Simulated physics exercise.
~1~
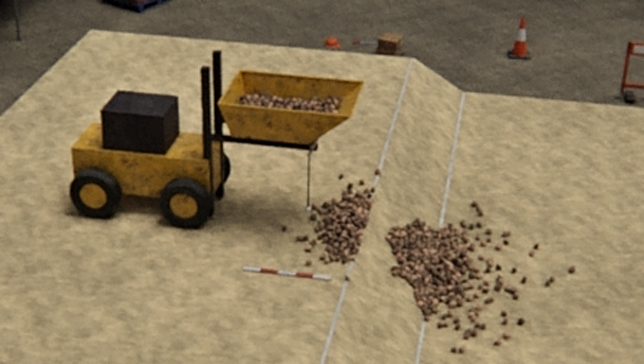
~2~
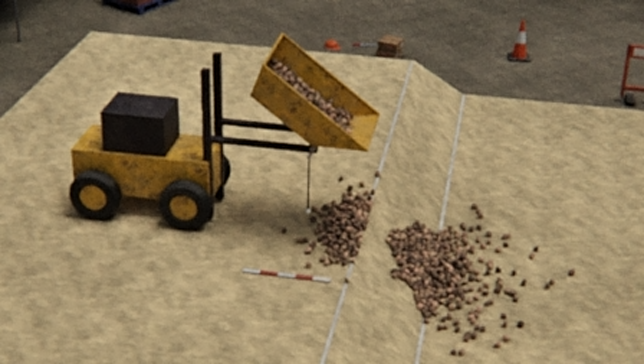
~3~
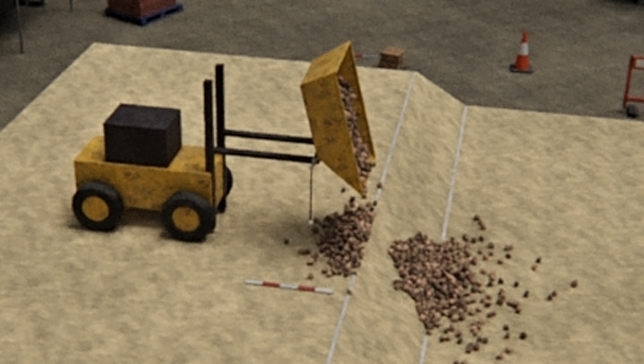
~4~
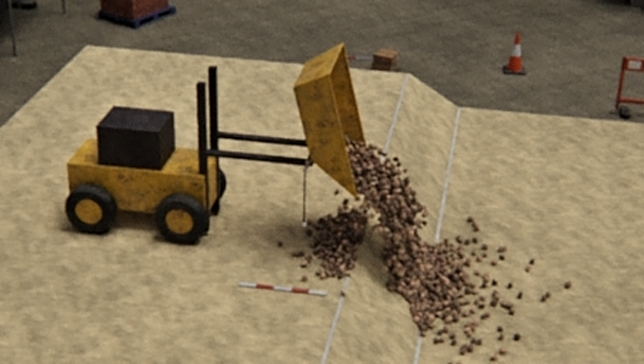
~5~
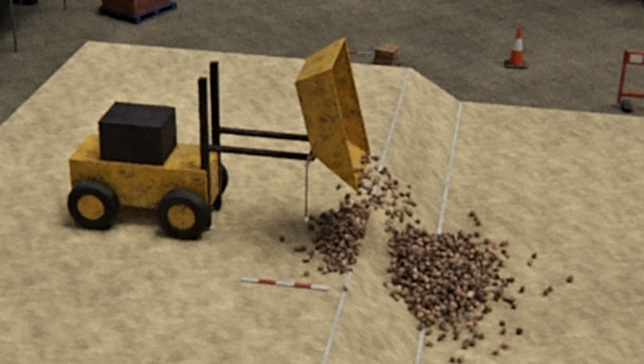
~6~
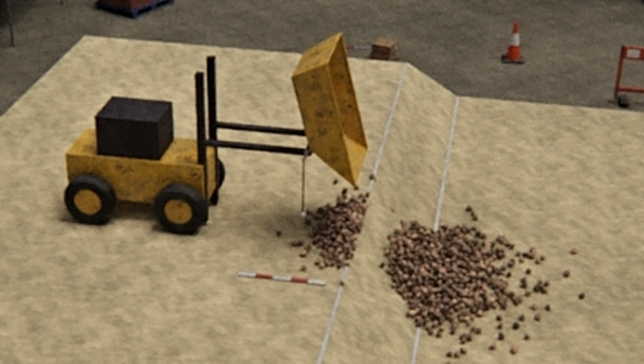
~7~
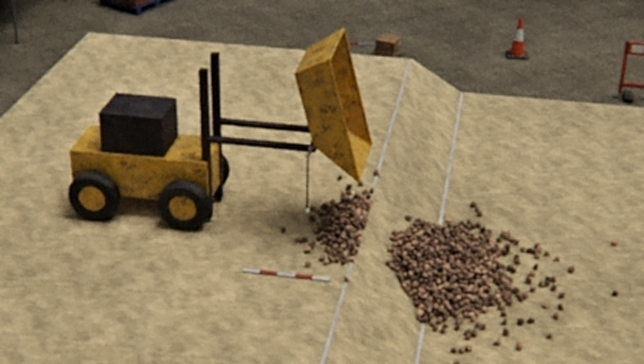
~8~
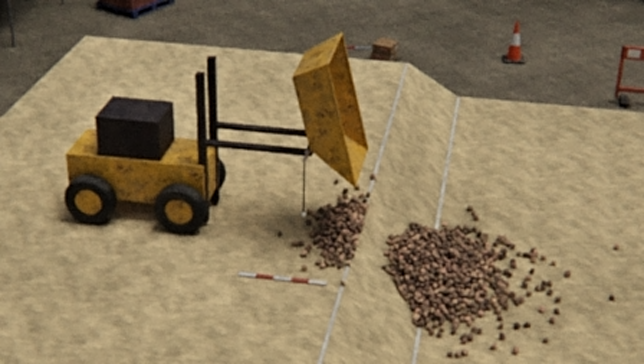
A yellow loader with black wheels and a black block on its back stands at the left of a pale sandy platform, seen from above by a slightly swaying camera. Its raised yellow skip holds brownish stones, above an earlier heap split between the top and foot of a short slope edged by white lines. An orange cone stands behind. The skip tips steeply forward, and its stones slide out in a rush, tumbling down the bank. The last ones scatter rightward, leaving the skip steeply tilted above a small upper pile and a larger, wider spread below.
